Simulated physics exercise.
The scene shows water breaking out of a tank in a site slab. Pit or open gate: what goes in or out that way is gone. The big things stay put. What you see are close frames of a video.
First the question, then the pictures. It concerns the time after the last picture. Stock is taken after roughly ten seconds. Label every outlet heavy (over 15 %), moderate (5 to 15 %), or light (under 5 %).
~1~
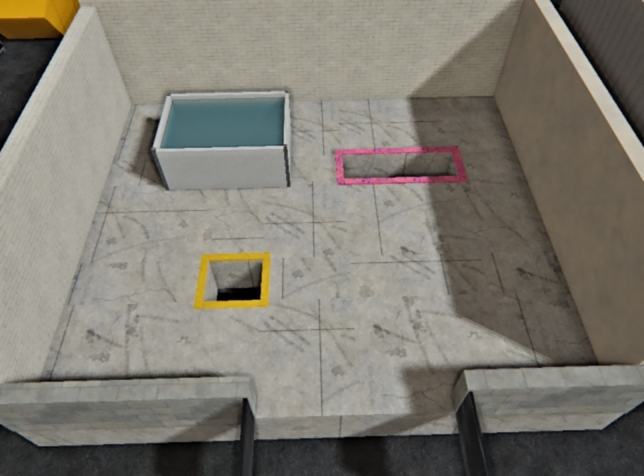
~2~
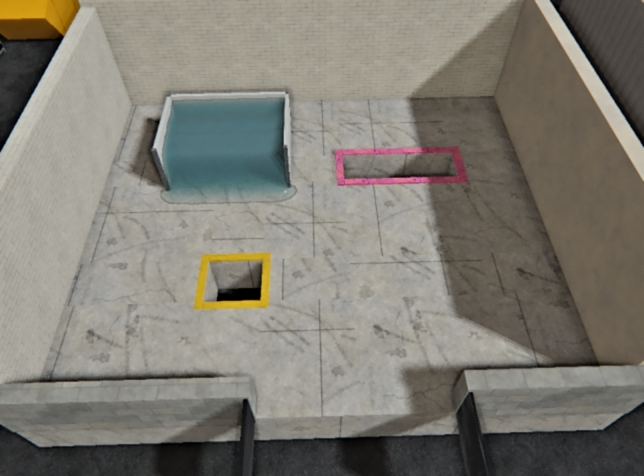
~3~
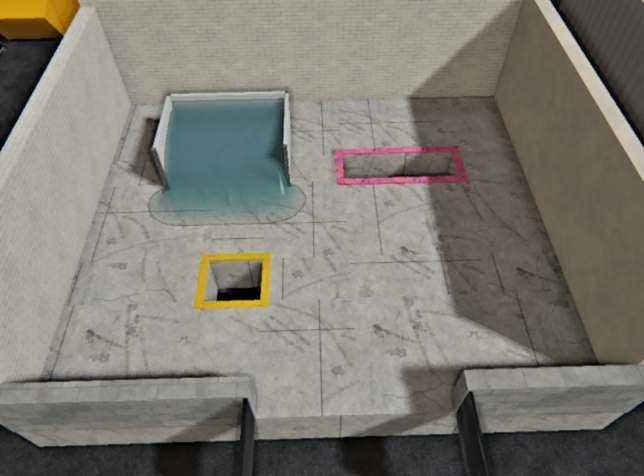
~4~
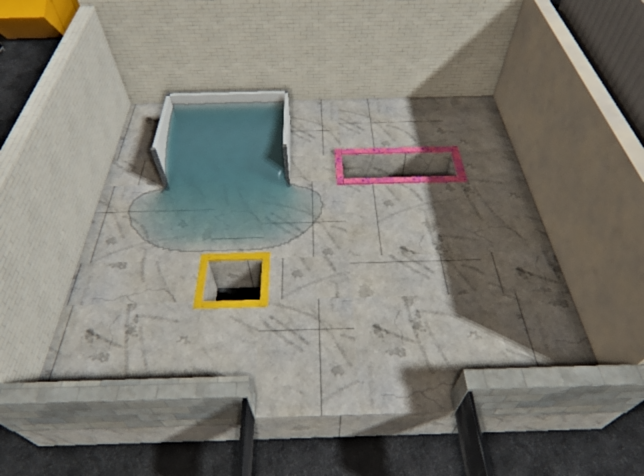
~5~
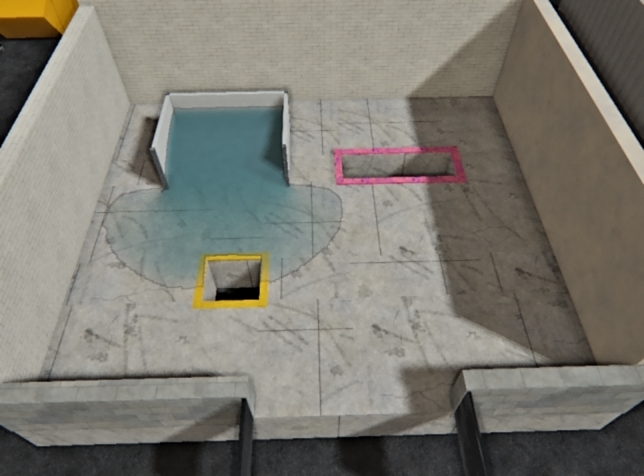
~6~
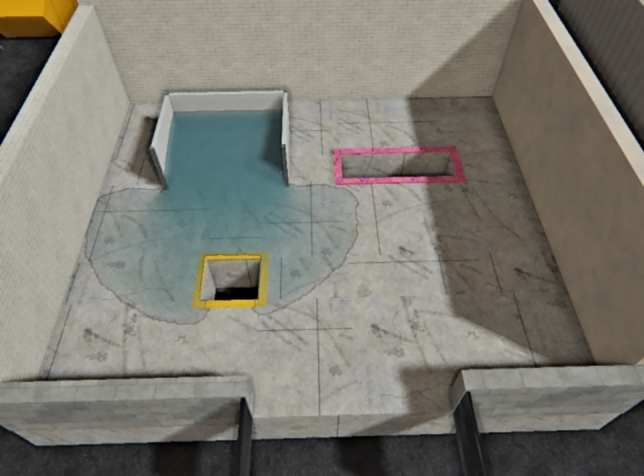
Labels: Gate - heavy, pink pit - light, yellow pit - heavy.
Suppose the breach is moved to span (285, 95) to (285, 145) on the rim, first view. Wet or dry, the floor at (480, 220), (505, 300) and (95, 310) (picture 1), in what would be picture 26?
The first would be drenched, the second drenched and the third still unwetted.
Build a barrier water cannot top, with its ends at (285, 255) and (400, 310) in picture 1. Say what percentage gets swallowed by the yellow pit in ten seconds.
Yellow: 50 %.
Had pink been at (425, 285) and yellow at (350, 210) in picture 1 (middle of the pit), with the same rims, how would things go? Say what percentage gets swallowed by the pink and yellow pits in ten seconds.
Per cent, approx.: Pink 4, yellow 8.
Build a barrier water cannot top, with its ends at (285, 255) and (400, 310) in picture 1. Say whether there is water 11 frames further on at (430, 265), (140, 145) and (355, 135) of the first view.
In that order, I'd expect them to be reached by the flood, kept clear of the flood and kept clear of the flood.
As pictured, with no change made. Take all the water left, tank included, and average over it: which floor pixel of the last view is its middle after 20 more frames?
The balance point is around (213, 285).
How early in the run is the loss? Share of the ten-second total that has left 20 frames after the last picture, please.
Roughly 65 percent of it.
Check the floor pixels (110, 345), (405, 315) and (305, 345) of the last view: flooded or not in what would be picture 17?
Listed points: Inundated / inundated / inundated.
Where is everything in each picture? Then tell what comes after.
The first frame shows the tank at (225, 123) is whole and still.
In the second frame, the front is at (292, 188), out from the gap at (226, 176).
In the third frame, the front is at (299, 203), out from the gap at (226, 177).
In the fourth frame, the front is at (313, 215), out from the gap at (226, 178).
In the fifth frame, water pours out at (226, 178) and has run to (286, 270).
In the sixth frame, the front is at (175, 318), out from the gap at (225, 178).
A moment on, water covers 40 % of the floor; the gate 1 %, the pink pit 0 %, the yellow pit 14 %.
Next, water covers 45 % of the floor; the gate 5 %, the pink pit 0 %, the yellow pit 23 %.
Then, water covers 45 % of the floor; the gate 11 %, the pink pit 0 %, the yellow pit 28 %.
Later, water covers 60 % of the floor; the gate 16 %, the pink pit 0 %, the yellow pit 36 %.
In the end, water covers 75 % of the floor; the gate 19 %, the pink pit 0 %, the yellow pit 40 %.
